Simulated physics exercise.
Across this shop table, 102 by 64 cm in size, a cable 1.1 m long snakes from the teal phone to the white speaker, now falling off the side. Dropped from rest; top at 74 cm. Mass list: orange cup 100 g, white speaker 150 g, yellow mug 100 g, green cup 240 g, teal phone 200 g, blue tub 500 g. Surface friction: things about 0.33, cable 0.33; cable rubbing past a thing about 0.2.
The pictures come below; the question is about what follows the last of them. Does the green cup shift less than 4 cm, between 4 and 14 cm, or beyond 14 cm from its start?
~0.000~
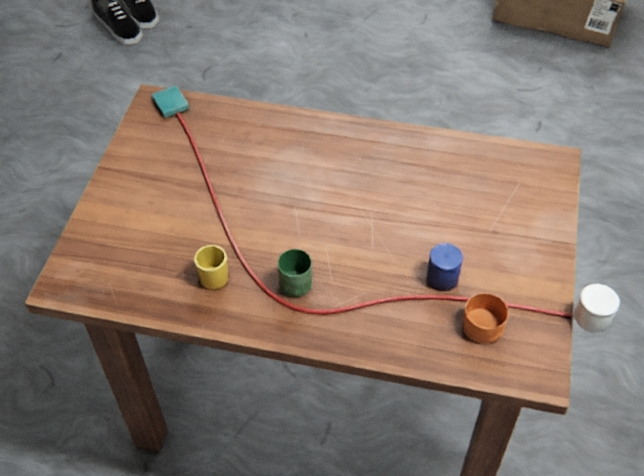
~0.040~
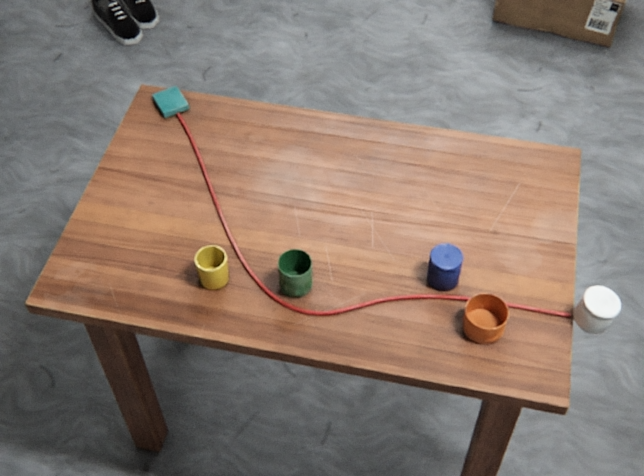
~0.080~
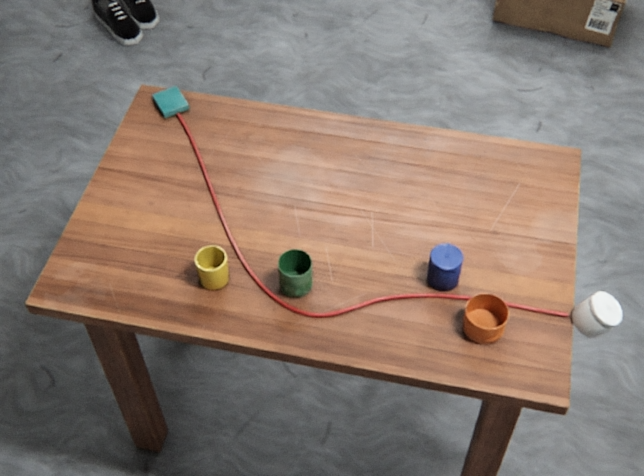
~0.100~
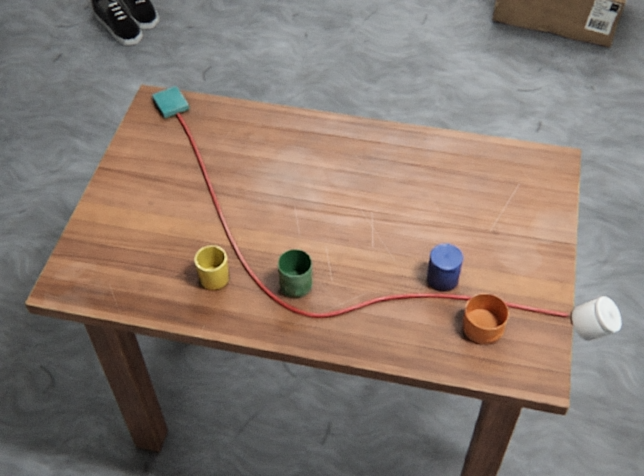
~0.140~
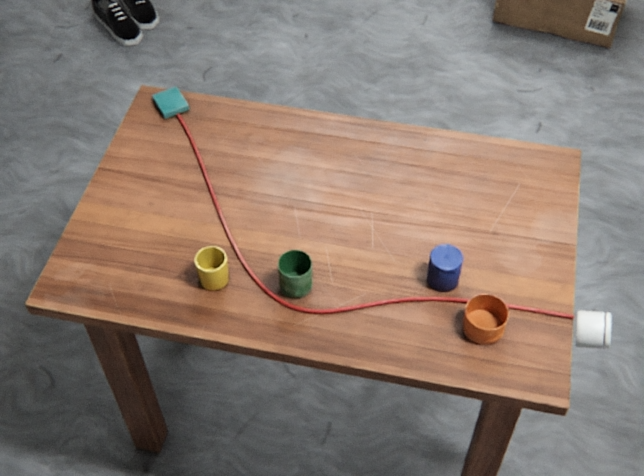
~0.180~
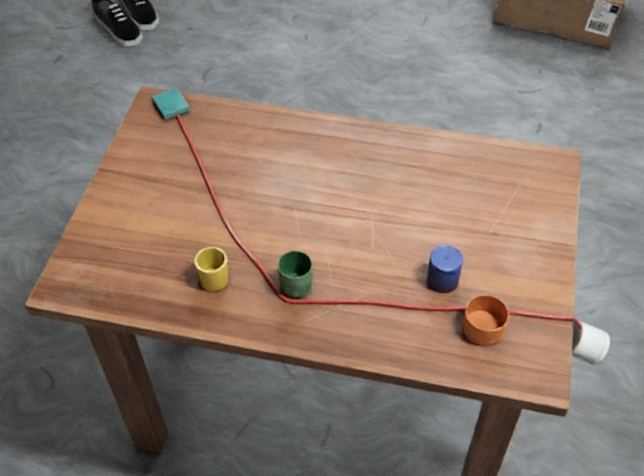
I reckon the displacement will be moderate, all told.
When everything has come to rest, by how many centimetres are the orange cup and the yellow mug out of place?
The orange cup ends up 0 cm from where it began, and the yellow mug 0 cm.
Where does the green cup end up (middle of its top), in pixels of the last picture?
The top ends up close to (319, 244) in the last picture.
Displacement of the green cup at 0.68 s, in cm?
Green cup: Roughly 6 cm.
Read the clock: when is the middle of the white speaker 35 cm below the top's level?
Clock time: Never.
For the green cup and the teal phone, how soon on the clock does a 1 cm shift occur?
Times: Green cup = 0.22 s, teal phone = 0.22 s.
By 0.4 s, the cable's tail end at (186, 131); green cup 5 cm off its start, white speaker over the edge, teal phone 5 cm off its start.
By 0.7 s, the cable's tail end at (190, 134); green cup 6 cm off its start, teal phone 7 cm off its start, white speaker over the edge.
By 0.9 s, the cable's tail end at (193, 138); green cup 6 cm off its start at (317, 246), teal phone 8 cm off its start at (184, 123), white speaker over the edge.
By 1.2 s, the cable's tail end at (196, 141); green cup 6 cm off its start, white speaker over the edge, teal phone 10 cm off its start.
By 2.4 s, the cable's tail end at (199, 144); green cup 7 cm off its start at (319, 244), teal phone 11 cm off its start at (190, 129), white speaker over the edge.
